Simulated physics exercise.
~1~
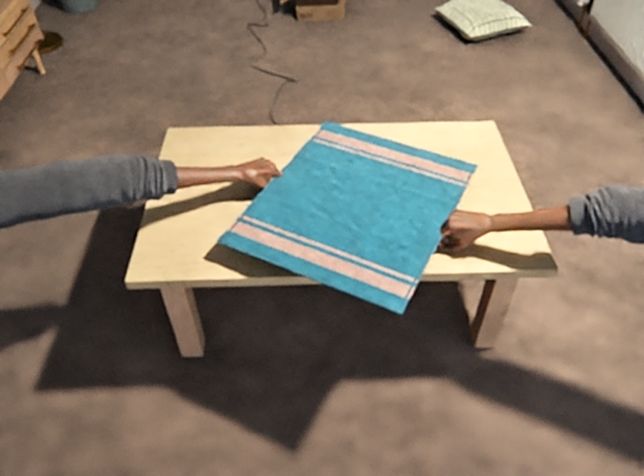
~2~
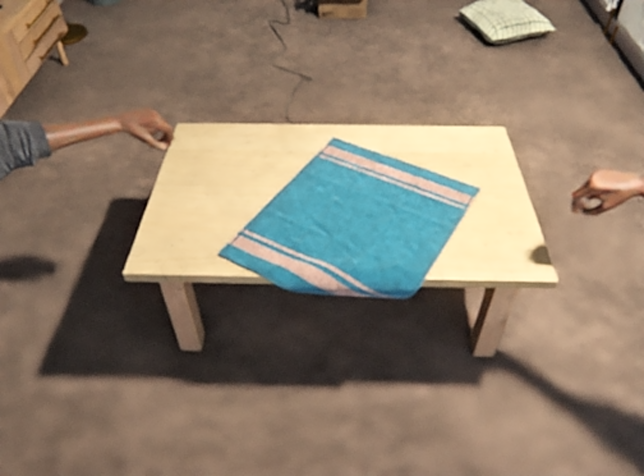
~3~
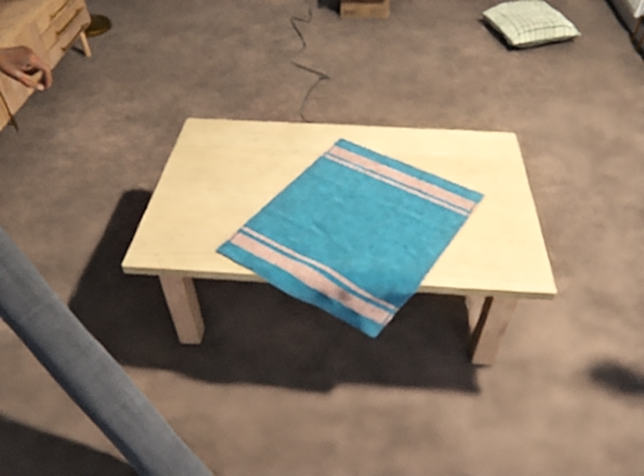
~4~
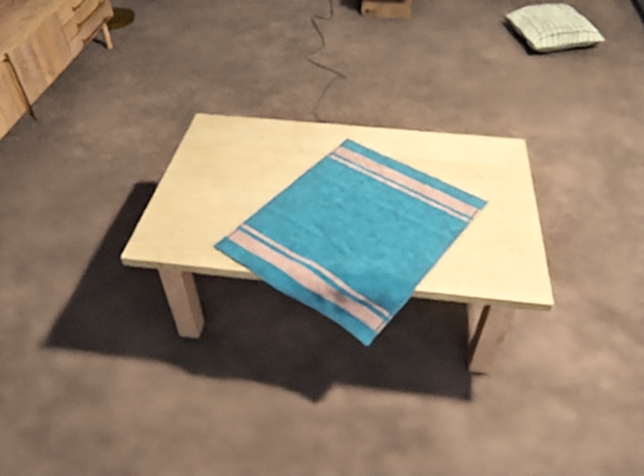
We see two hands release a blue tea towel with pale pink stripes over a light wooden table and withdraw. It settles partly over the near edge, its overhanging corner shifting before hanging down, and ends with most of the cloth still resting on the tabletop.
